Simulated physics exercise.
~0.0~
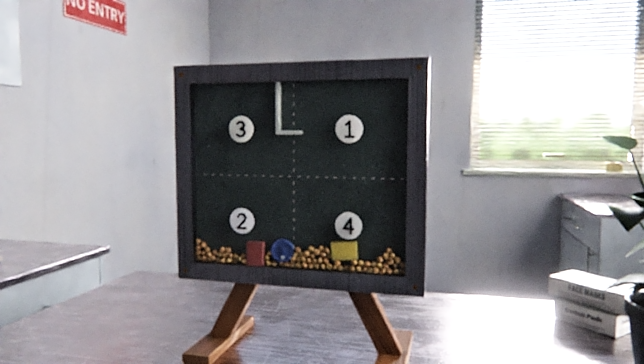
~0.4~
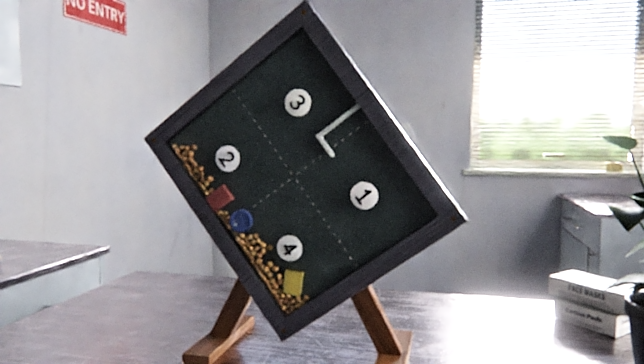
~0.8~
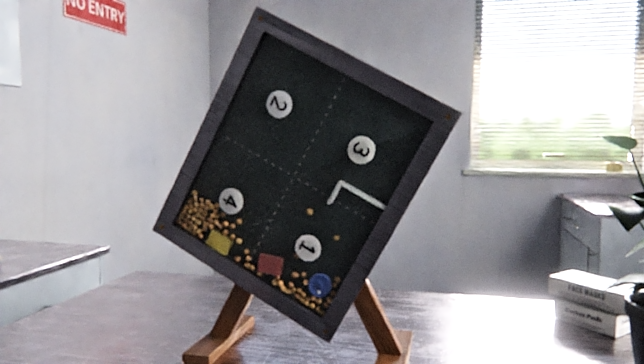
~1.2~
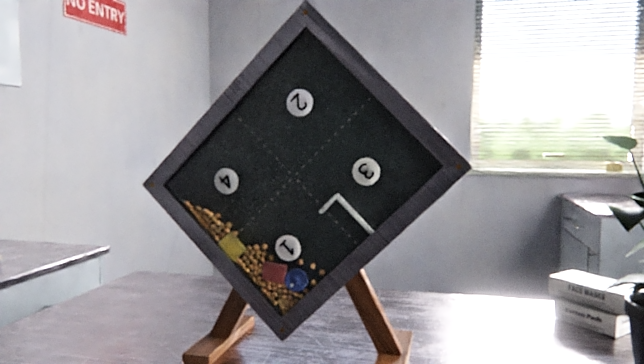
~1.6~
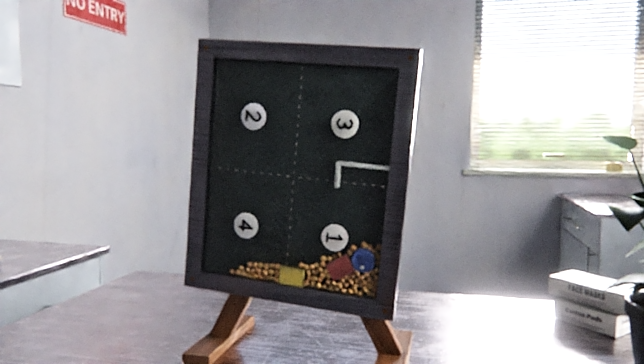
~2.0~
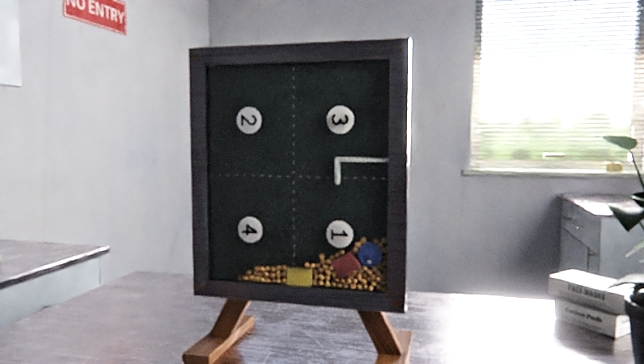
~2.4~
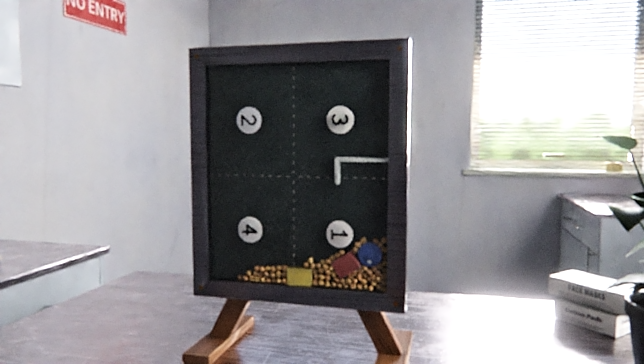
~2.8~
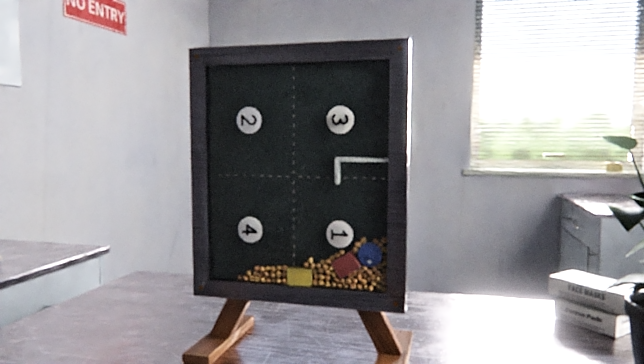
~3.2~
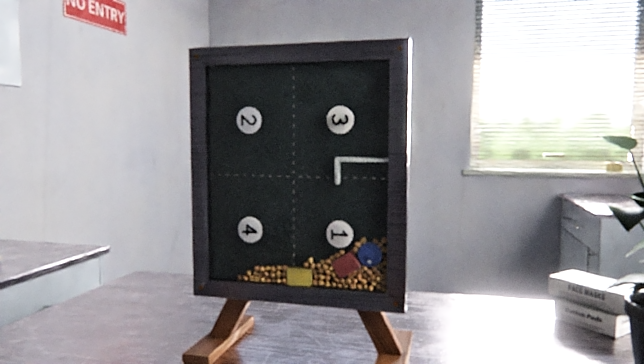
In a grey room, a framed board of beads and coloured pieces turns clockwise, swings partway back, and rests with beads heaped lower right.
